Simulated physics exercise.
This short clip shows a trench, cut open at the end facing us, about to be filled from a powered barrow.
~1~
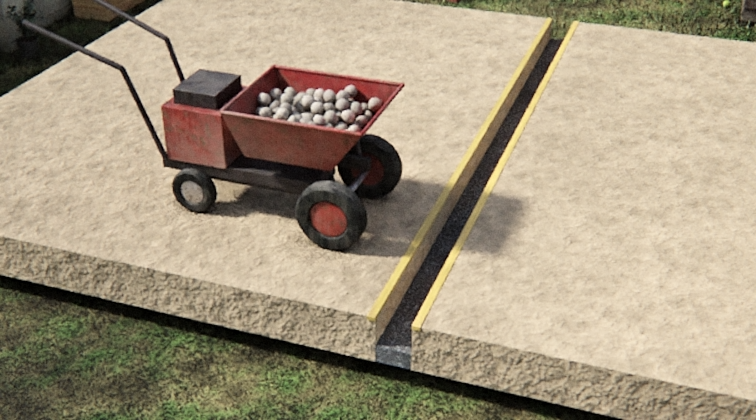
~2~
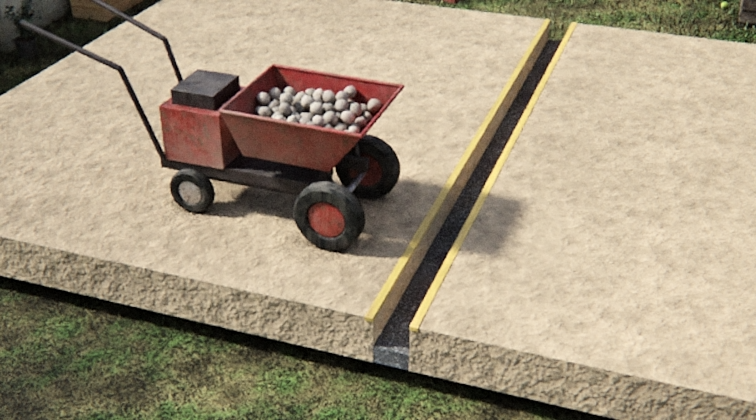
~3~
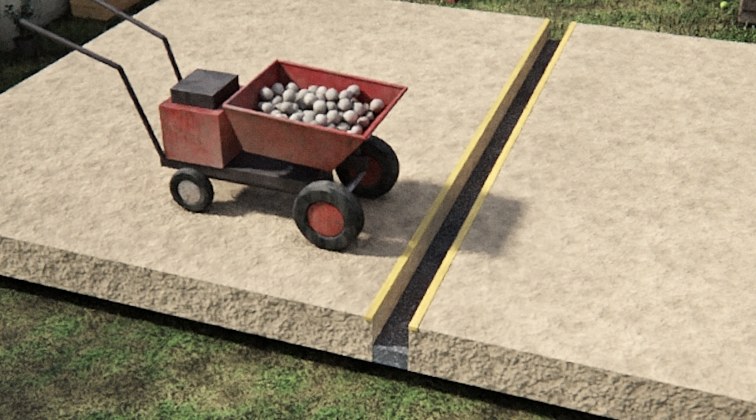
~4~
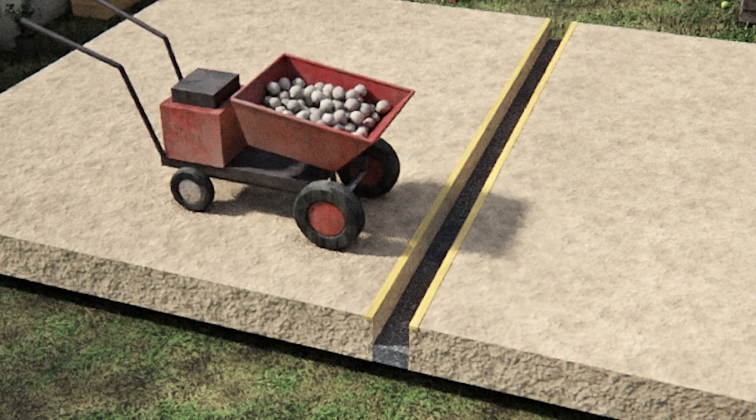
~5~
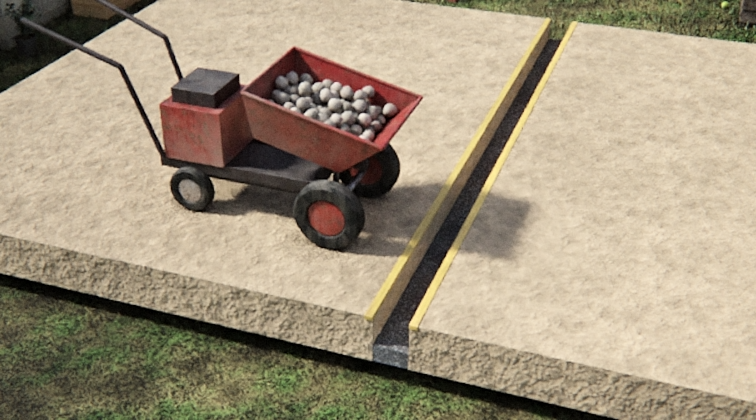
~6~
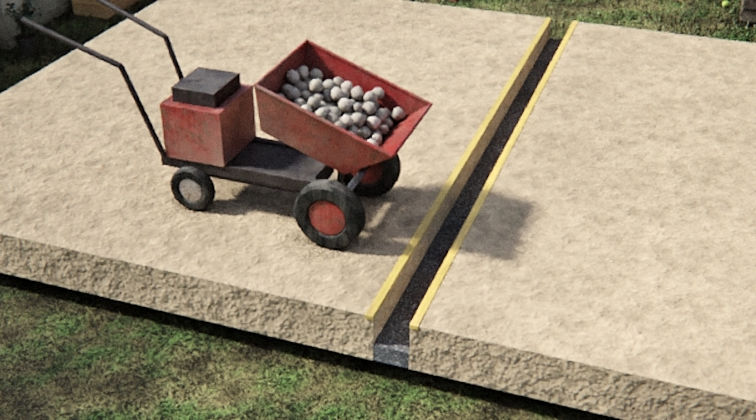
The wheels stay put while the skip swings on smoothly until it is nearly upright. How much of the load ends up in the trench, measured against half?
Most of the load does not find the trench.
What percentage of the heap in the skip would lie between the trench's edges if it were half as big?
Around 30 %.
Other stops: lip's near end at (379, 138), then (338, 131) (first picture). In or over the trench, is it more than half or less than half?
Run 1 - a minority. Run 2 - a majority.
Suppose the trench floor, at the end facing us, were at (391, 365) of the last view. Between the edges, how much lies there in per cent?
It works out to some 30 percent.
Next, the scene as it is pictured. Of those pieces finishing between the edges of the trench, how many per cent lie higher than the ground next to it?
Roughly 0 in a hundred.
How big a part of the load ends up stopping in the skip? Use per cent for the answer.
About 0 %.
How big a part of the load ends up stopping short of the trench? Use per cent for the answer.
My estimate is close to 0 in a hundred.
Shortly afterwards, skip tipped steeply; the whole lot in the skip.
Next, skip tipped steeply; the bulk in the skip; only a few in or heaped over the trench; a little beyond it; only a few falling.
Some moments later, skip tipped right over; near a quarter in the skip; a little in or heaped over the trench; near two thirds beyond it.
In the end, skip tipped right over; near a quarter in or heaped over the trench; the bulk beyond it.
